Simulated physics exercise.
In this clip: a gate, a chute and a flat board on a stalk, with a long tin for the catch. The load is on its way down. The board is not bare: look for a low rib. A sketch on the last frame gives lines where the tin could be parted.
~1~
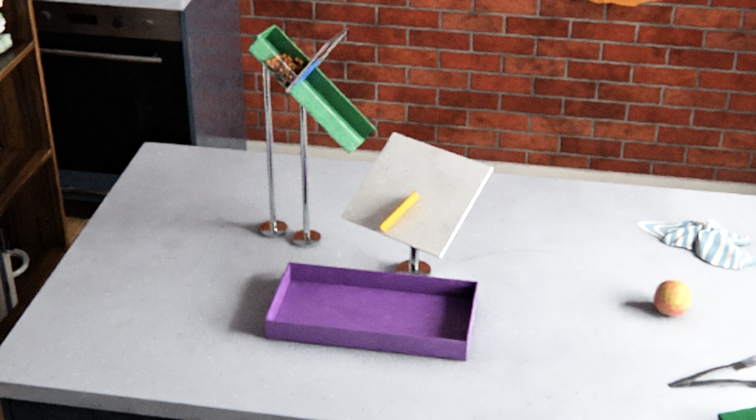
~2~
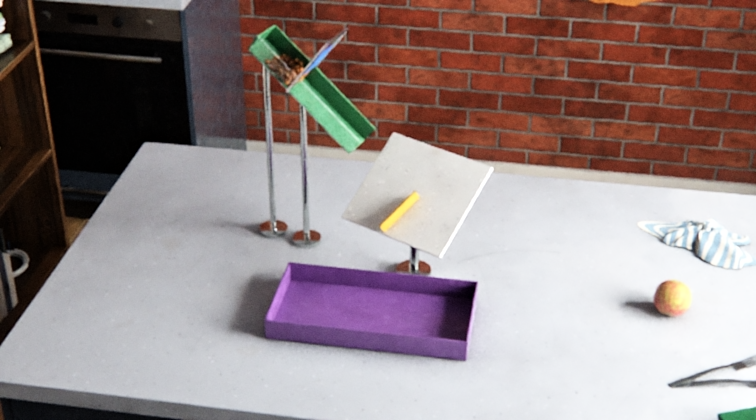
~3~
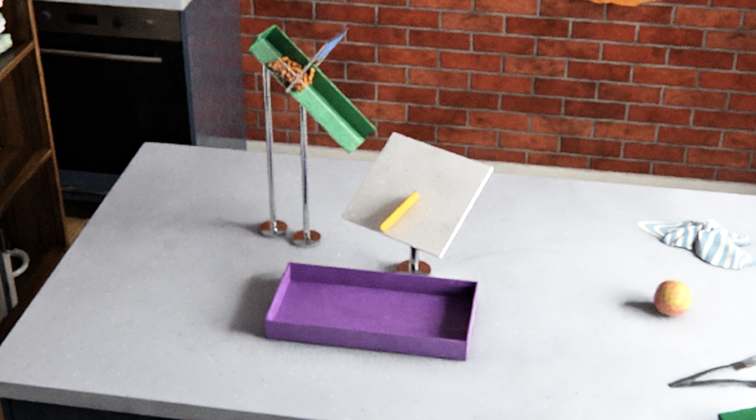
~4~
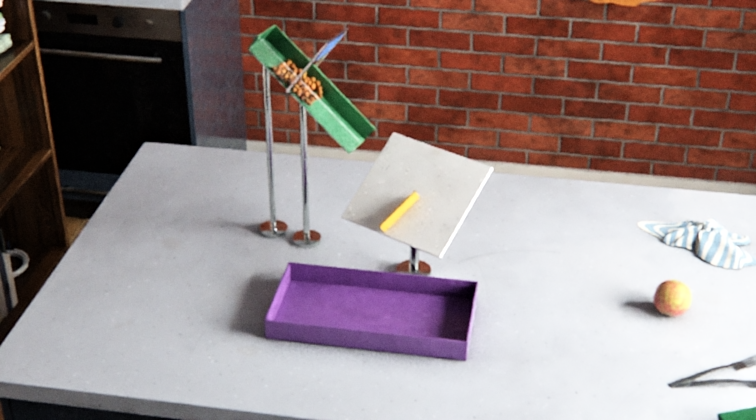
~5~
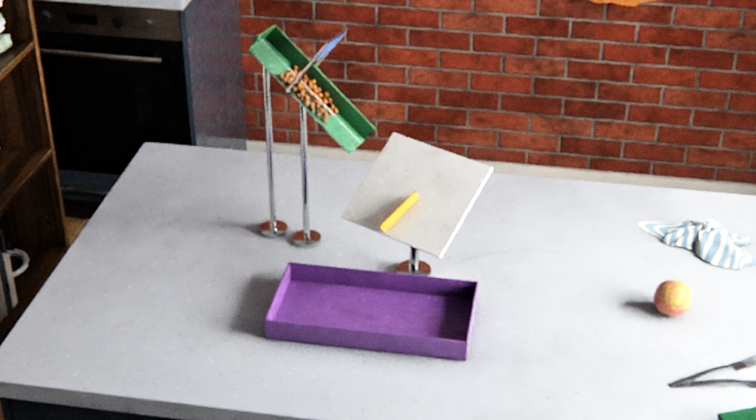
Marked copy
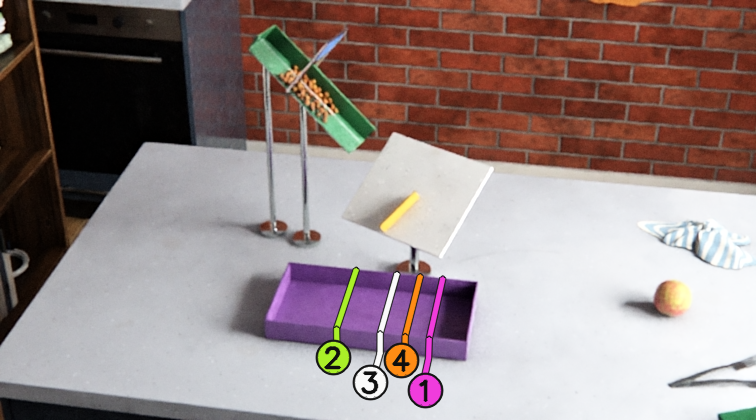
Small orange-brown balls slide down and to the right along a sloping green chute as a thin gate swings up, spreading into a longer stream, while a tilted pale board with a yellow rib and an empty purple tin stay still.
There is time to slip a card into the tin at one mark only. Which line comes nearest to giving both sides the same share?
Go for 2.
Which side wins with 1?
The left side.
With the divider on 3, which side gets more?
The left side.
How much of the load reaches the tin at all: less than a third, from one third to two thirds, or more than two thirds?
About that: More than two thirds.
On the marked copy, line 1 crosses the front rim at (429, 338); line 2 crosses the front rim at (336, 328); line 3 crosses the front rim at (380, 332); line 4 crosses the front rim at (405, 335).
Choosing 1, of what is caught, nearly all on the left of the divider, a stray few on the right.
Choosing 2, of what is caught, about two thirds on the left of the divider, about a third on the right.
Choosing 3, of what is caught, nearly all on the left of the divider, a stray few on the right.
Choosing 4, of what is caught, nearly all on the left of the divider, a stray few on the right.
